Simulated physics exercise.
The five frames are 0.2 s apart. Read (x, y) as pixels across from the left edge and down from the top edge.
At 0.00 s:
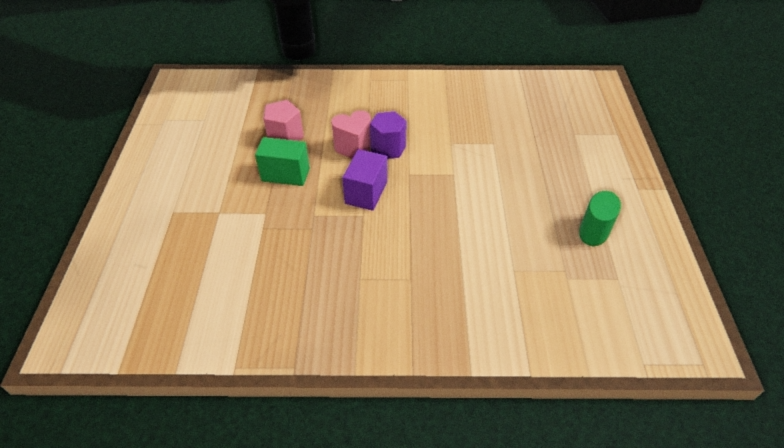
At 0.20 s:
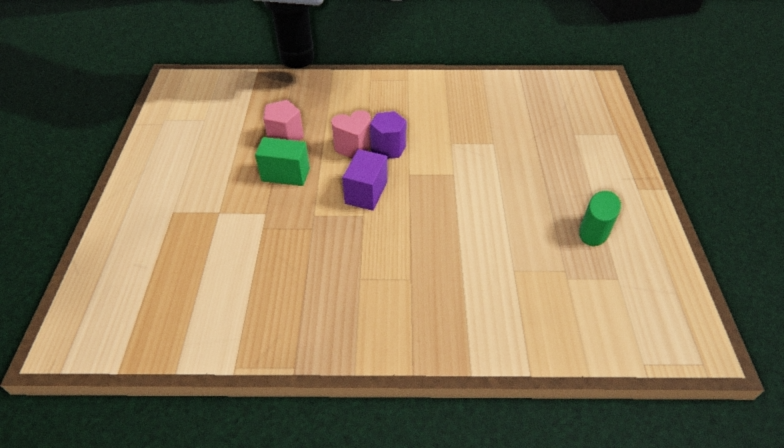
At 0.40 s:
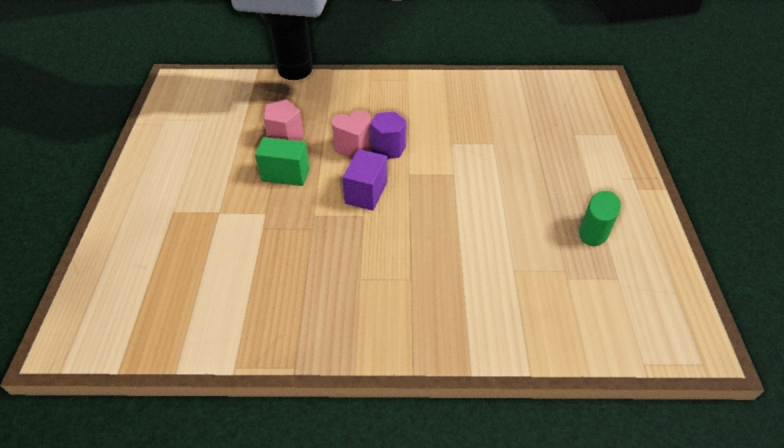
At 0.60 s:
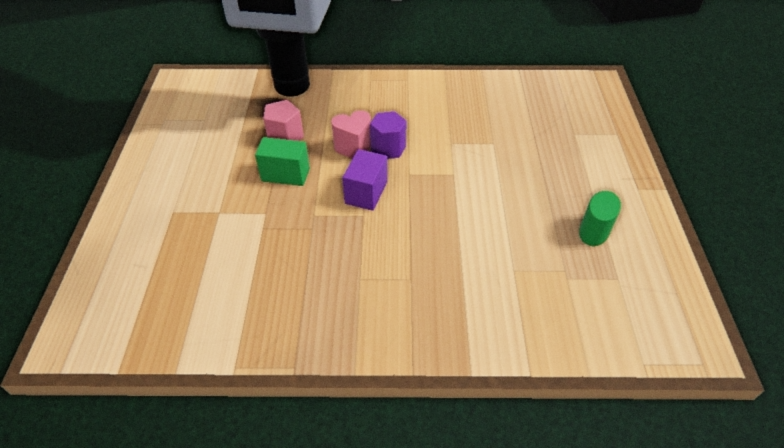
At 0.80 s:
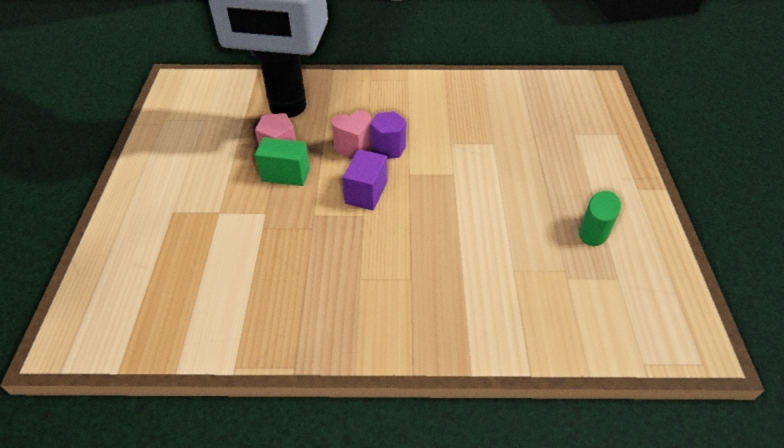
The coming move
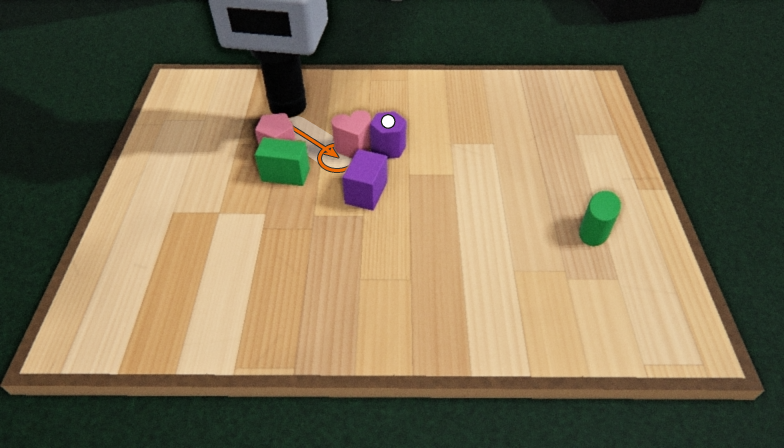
Black rod on a grey machine arm moving down over a wooden board, nudging a pink block slightly toward a green one.
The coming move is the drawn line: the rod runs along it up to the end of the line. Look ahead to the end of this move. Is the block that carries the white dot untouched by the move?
In short: No.
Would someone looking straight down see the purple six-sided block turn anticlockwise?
Short answer: Yes.
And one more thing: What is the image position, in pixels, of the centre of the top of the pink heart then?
Most likely (376, 129).
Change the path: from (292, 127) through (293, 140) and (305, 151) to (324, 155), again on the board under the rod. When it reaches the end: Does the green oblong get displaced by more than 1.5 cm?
Yes
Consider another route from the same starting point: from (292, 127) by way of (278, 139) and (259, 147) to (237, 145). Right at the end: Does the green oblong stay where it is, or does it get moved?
Somewhere new.
The drawn path runs straight from (292, 127) to (338, 157); the dot is on the purple six-sided block.
The first path, step by step. Halfway along, rod (312, 122); pink pentagon (281, 130), turned 50° clockwise; green oblong (278, 152).
At the end, rod (336, 138); pink pentagon (281, 130), turned 55° clockwise; green oblong (278, 152); pink heart (376, 129), turned 25° anticlockwise; purple six-sided block (407, 122), turned 25° anticlockwise.
